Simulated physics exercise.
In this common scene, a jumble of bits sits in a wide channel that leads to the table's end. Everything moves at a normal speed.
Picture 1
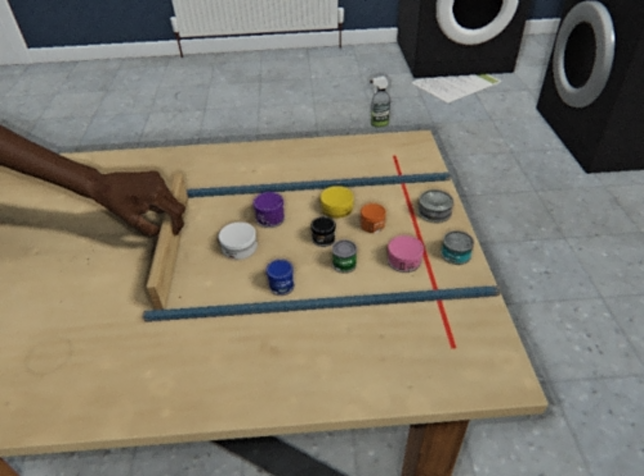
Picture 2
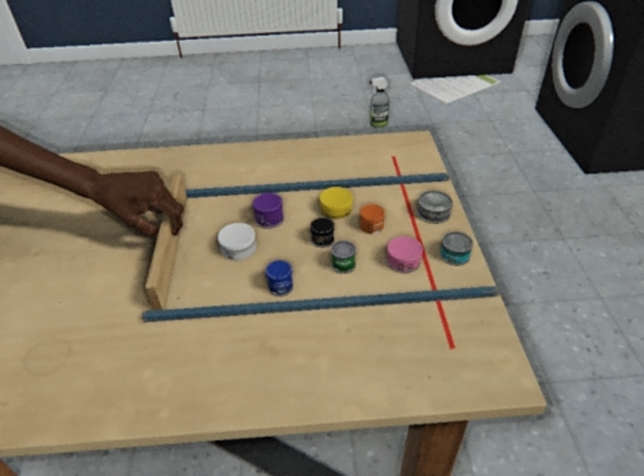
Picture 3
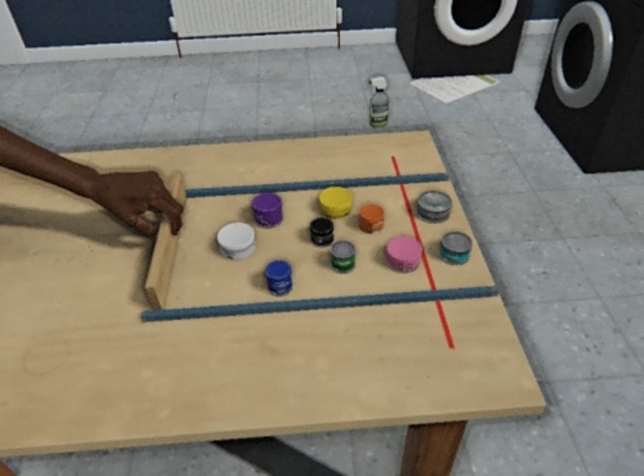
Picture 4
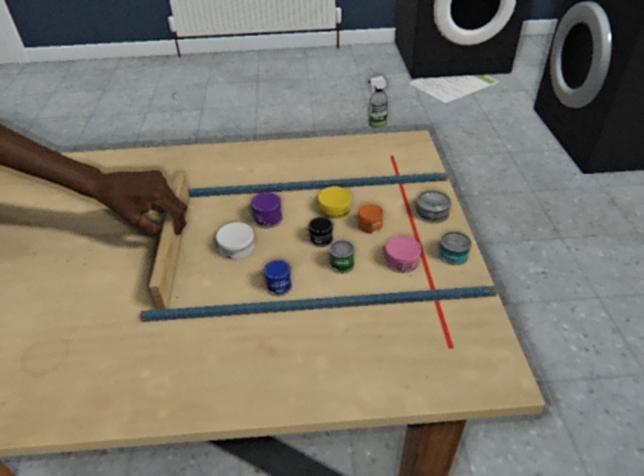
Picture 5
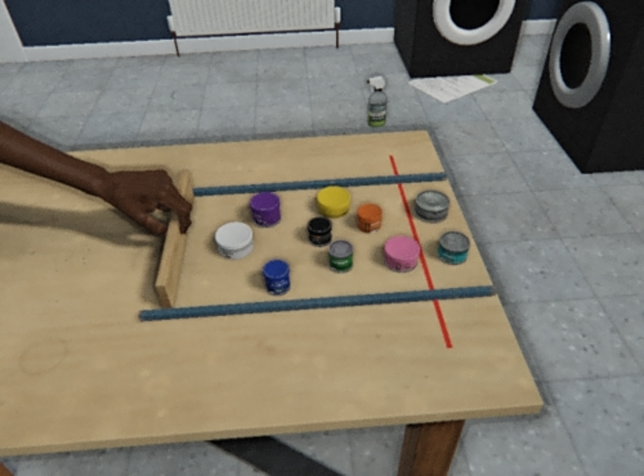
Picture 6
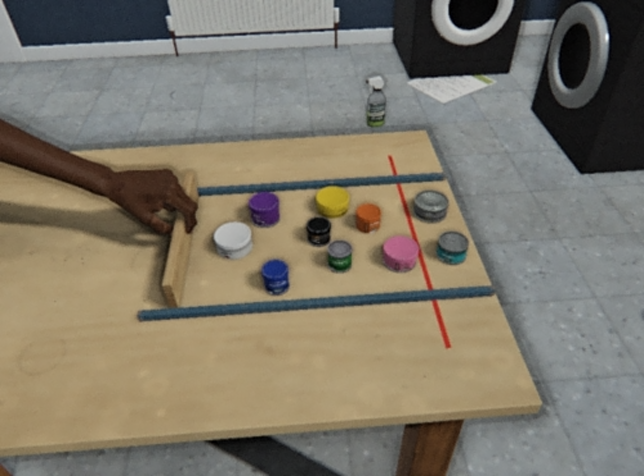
A hand slowly slides a wooden board right, toward colourful tubs resting on a table.
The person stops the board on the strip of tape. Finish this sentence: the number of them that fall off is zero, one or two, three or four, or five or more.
The number of them that fall off is one or two.
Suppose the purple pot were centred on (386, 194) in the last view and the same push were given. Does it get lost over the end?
From that start, the object then is safe.
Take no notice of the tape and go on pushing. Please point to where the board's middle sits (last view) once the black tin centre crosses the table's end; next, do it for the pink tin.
Its middle is around (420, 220) and around (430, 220).
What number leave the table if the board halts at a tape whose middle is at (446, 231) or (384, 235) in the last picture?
Counts per try: 5 and 0.
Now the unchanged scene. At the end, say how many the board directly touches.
4.
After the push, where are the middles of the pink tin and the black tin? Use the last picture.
In the last picture the first middle sits at (463, 252) and the other at (459, 223).
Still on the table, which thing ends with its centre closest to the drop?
It's the black tin that is foremost.
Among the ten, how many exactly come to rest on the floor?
In all, 2 of them.
Early on, none off yet; turquoise tin at rest near (452, 248); grey tin at rest near (431, 207); pink tin at rest near (400, 254).
A while later, none off yet; turquoise tin at rest near (452, 248); grey tin moving near (438, 206); pink tin travelled about its own width near (421, 253).
Finally, the number that fall off is one or two; lost, grey tin and turquoise tin.
